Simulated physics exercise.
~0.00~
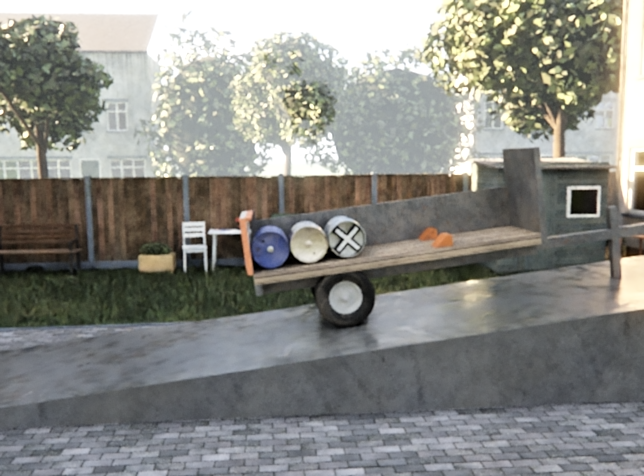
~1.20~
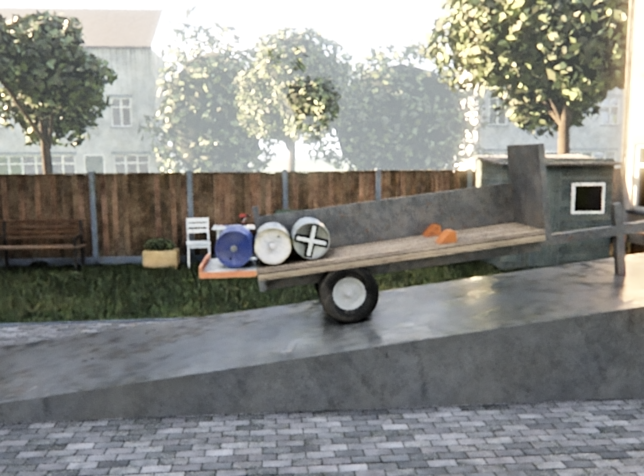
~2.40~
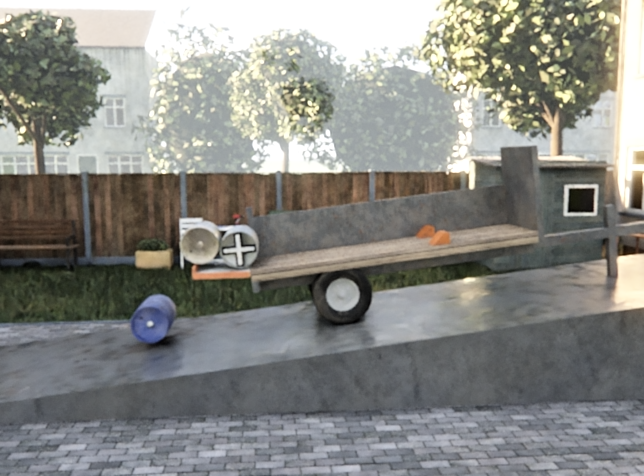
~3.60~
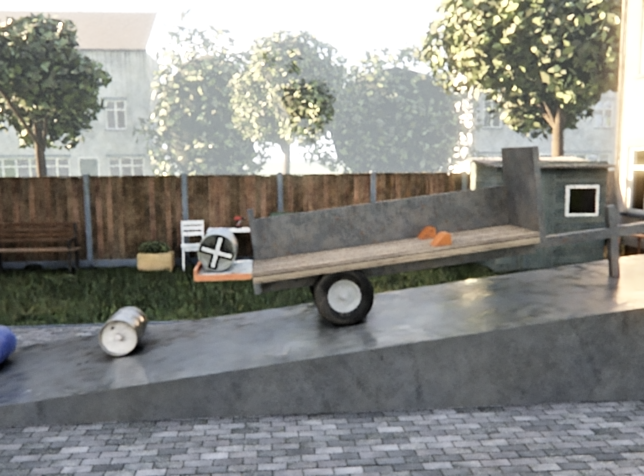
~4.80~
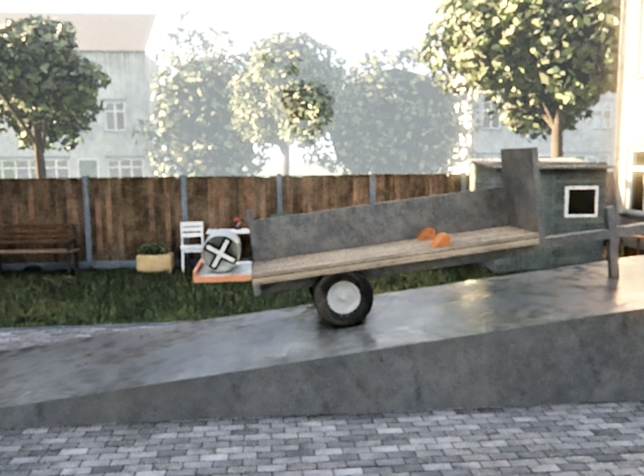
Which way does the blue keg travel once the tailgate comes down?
The blue keg rolls to the left, going off the lowered tailgate and on down the ramp.
